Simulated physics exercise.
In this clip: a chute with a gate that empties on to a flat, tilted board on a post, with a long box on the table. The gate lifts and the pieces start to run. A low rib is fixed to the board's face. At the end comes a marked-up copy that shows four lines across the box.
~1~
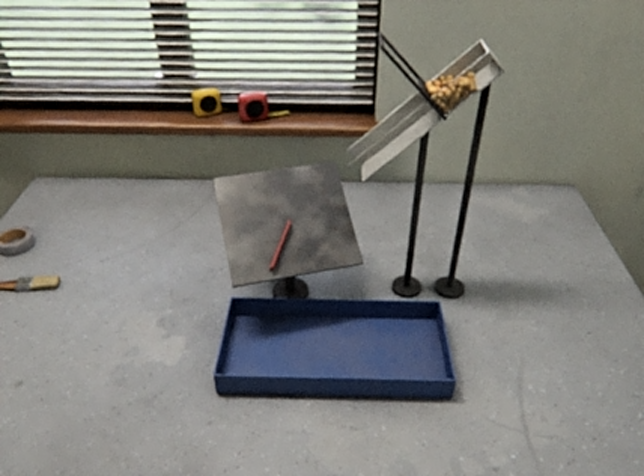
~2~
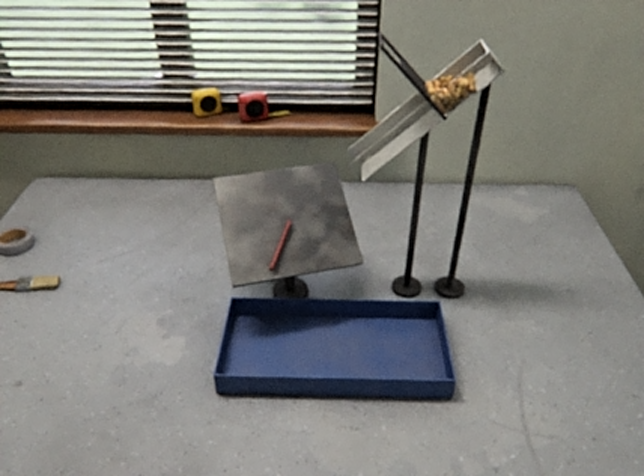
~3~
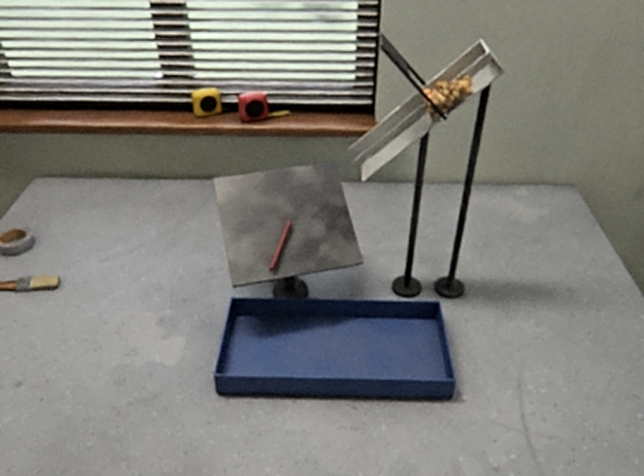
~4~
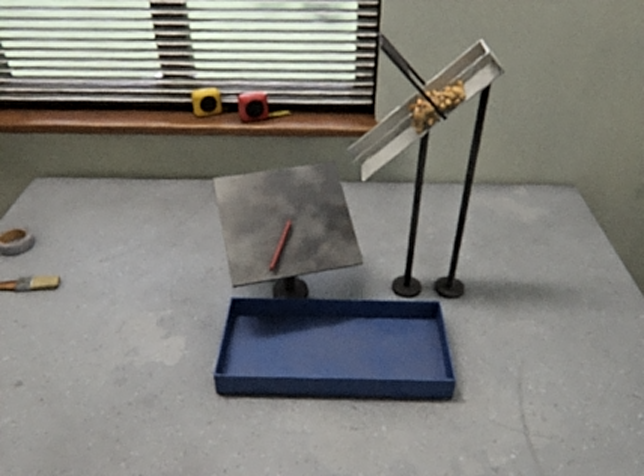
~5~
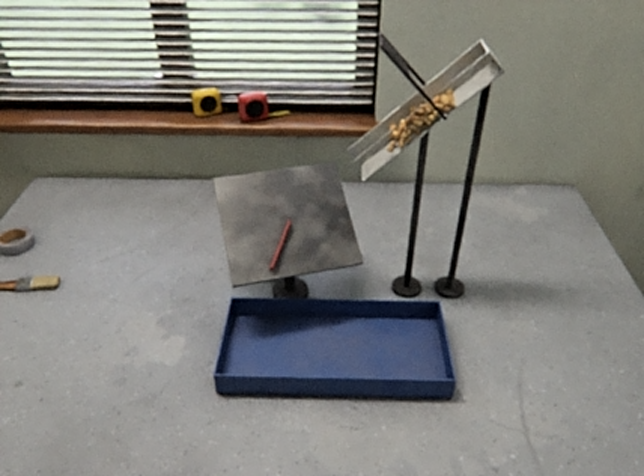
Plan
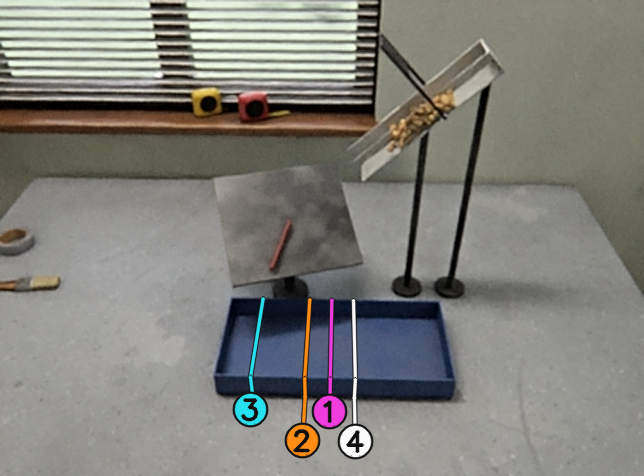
We see dried chickpeas held behind a gate in a raised, sloping chute, beside a tilted board with a red strip and a blue box; the gate lifts, and the chickpeas slide down leftward, spreading out along the chute.
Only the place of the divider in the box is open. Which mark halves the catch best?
Take 2.
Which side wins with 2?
The left side.
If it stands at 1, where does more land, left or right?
The left side.
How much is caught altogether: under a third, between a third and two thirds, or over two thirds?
It is over two thirds.
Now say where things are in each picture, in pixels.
In the first frame, load behind the gate at (454, 89), dried chickpeas; lip of the chute at (362, 174), sloping fairly steeply.
In the second frame, middle of the board at (287, 220), tilted fairly steeply; middle of its low edge at (300, 275); of its high edge at (276, 170).
In the third frame, front corners of the box at (214, 375) and (455, 380), empty; front of the load at (430, 109).
In the fourth frame, middle of the load at (433, 107); its front at (415, 125), about a quarter of the way to the lip; rib from (290, 220) to (272, 267).
In the fifth frame, middle of the load at (424, 114); its front at (390, 149), about two thirds of the way to the lip.
On the marked copy, line 1 crosses the front rim at (330, 377); line 2 crosses the front rim at (304, 377); line 3 crosses the front rim at (250, 376); line 4 crosses the front rim at (355, 378).
Choosing 1, of what is caught, most on the left of the divider, about a quarter on the right.
Choosing 2, of what is caught, about two thirds on the left of the divider, about a third on the right.
Choosing 3, of what is caught, a small part on the left of the divider, nearly all on the right.
Choosing 4, of what is caught, nearly all on the left of the divider, a small part on the right.
